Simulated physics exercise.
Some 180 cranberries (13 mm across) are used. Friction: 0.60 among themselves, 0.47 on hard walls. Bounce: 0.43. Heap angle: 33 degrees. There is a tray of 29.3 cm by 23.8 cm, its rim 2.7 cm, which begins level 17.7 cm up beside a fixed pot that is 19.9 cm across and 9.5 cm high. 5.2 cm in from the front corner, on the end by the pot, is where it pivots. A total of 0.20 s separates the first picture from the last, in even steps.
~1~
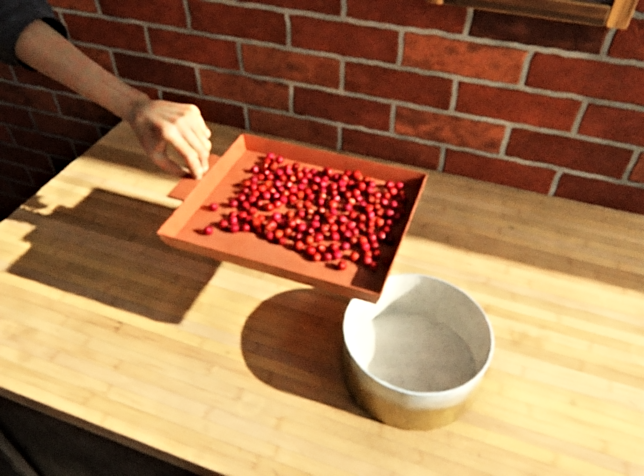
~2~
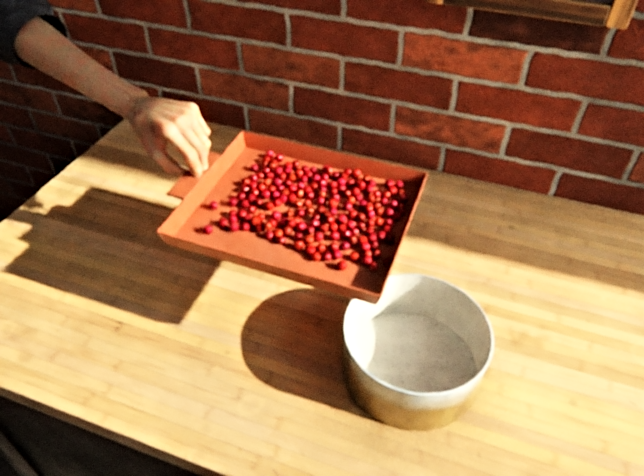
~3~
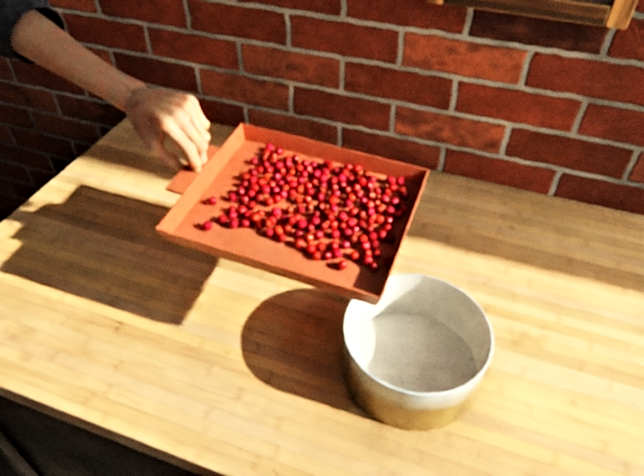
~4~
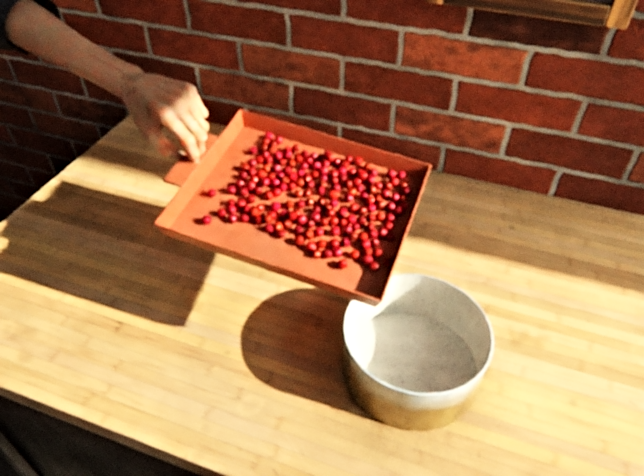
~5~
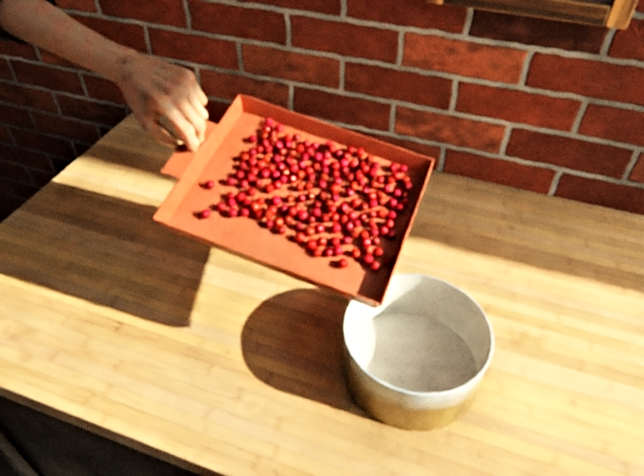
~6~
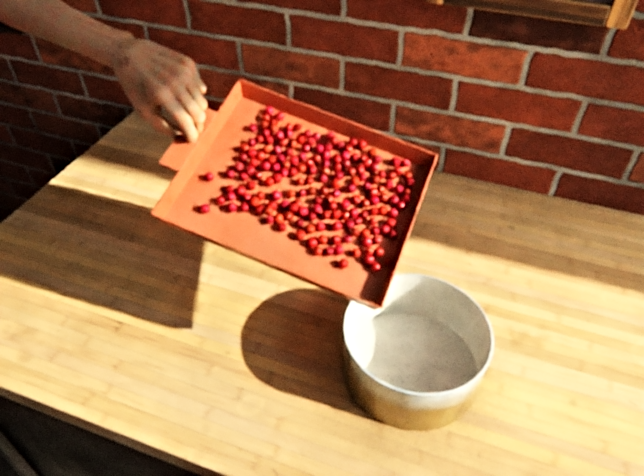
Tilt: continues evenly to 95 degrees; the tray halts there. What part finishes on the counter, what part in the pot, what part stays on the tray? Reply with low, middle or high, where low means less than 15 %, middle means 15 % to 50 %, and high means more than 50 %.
My answer: Counter - middle; pot - high; tray - low.
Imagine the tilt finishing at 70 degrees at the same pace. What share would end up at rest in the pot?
It would land at about 30 percent.
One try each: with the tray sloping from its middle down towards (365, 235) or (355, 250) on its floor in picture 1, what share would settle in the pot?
Approximately 70 percent, then 95 percent.
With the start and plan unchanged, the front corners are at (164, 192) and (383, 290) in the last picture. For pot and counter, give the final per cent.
That works out as pot 45 and counter 55.
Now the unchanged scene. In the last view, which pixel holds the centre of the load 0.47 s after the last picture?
Roughly (366, 290).
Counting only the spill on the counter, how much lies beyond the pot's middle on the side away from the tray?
40 per cent.
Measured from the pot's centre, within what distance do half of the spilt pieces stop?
That comes to near 18 cm.
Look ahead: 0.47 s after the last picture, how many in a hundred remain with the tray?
Something like 90 percent, roughly.
Then, 0.28 s after the last picture, tilt 56 degrees; the tray holds 100 %, the pot 0 %.
Then, 0.47 s after the last picture, tilt 82 degrees; the tray holds 90 %, the pot 0 %.
Then, 0.78 s after the last picture, tilt 95 degrees; the tray holds 5 %, the pot 60 %.
In the end, counter 30 %, pot 70 %, tray 0 %.
